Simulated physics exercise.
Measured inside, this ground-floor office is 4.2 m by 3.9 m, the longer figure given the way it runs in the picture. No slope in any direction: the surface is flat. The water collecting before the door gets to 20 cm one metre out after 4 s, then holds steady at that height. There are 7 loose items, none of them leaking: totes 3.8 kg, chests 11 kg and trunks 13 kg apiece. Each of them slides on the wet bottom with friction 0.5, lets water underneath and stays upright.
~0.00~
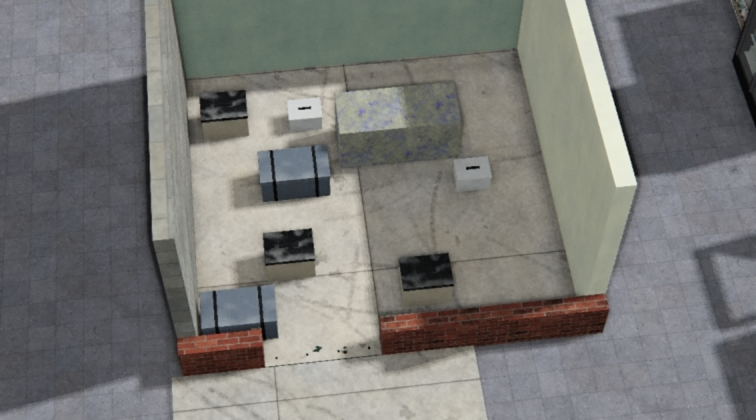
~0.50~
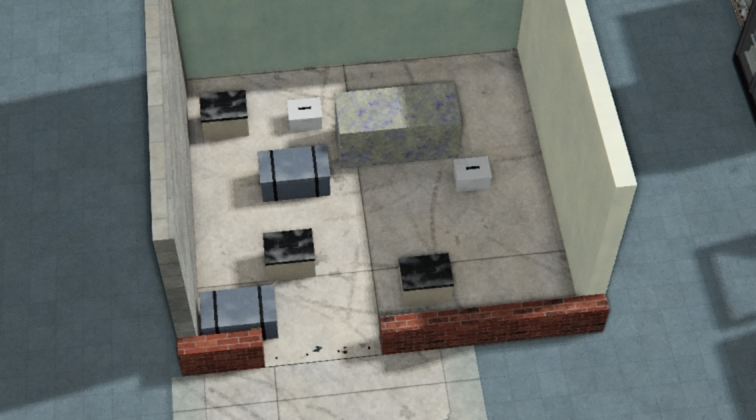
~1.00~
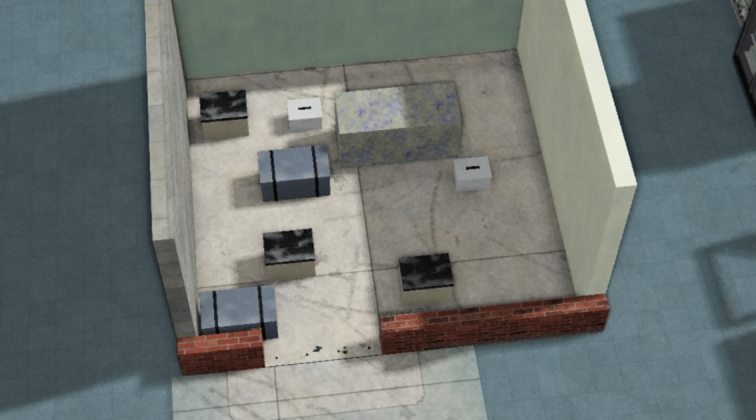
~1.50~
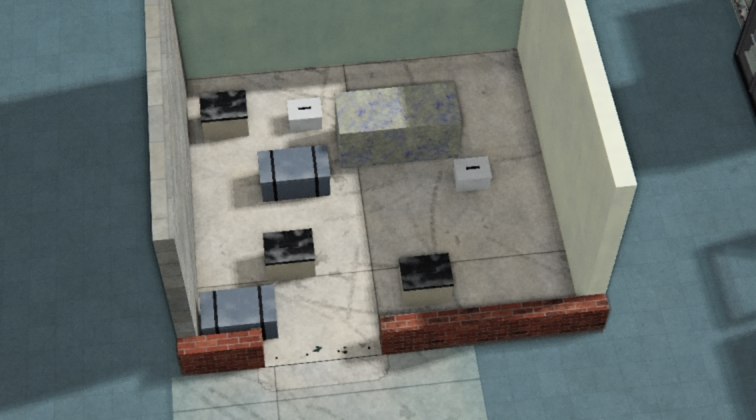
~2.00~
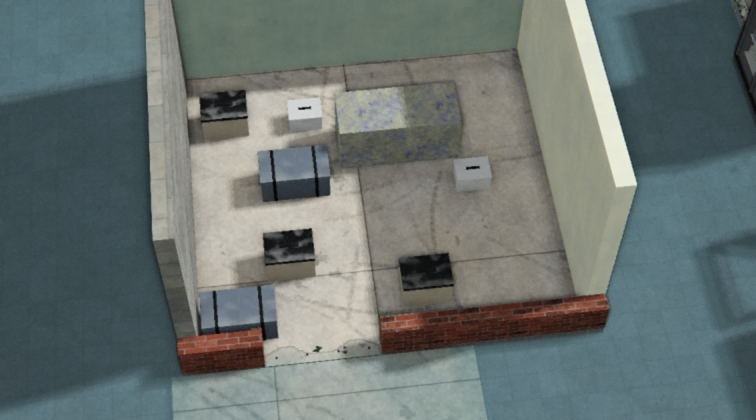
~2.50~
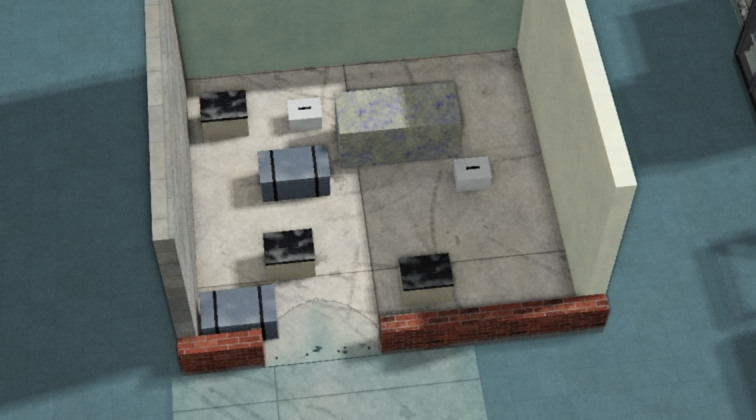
A roofless room of chests and trunks standing still as bluish water spreads over the paving outside and reaches the doorway floor.
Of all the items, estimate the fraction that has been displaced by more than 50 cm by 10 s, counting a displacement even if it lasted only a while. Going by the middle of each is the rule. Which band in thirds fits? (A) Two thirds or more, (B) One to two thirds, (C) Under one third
A.
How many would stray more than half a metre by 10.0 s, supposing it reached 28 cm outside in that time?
6.
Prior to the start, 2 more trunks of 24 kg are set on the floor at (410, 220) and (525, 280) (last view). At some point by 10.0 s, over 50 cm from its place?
The first: Exceeds it. The second: Falls below it.
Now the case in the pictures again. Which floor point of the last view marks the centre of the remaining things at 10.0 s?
Near (372, 156).
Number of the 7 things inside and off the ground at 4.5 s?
At that instant the tally stands at 0.
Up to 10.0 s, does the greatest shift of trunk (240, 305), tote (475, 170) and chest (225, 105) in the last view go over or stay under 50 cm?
One by one: Above; above; above.
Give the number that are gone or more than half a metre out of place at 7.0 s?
Answer: 6.
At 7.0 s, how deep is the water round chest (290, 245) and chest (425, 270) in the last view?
Depths: Near 8 cm, then near 1 cm.
After 3.5 s 0 of 7 are over 50 cm from their spots; 0 afloat.
After 4.5 s 1 of 7 are over 50 cm from their spots; 0 afloat.
After 7.0 s 6 of 7 are over 50 cm from their spots; 6 afloat.
After 10.0 s 6 of 7 are over 50 cm from their spots, and 6 have been at some point; 6 afloat.
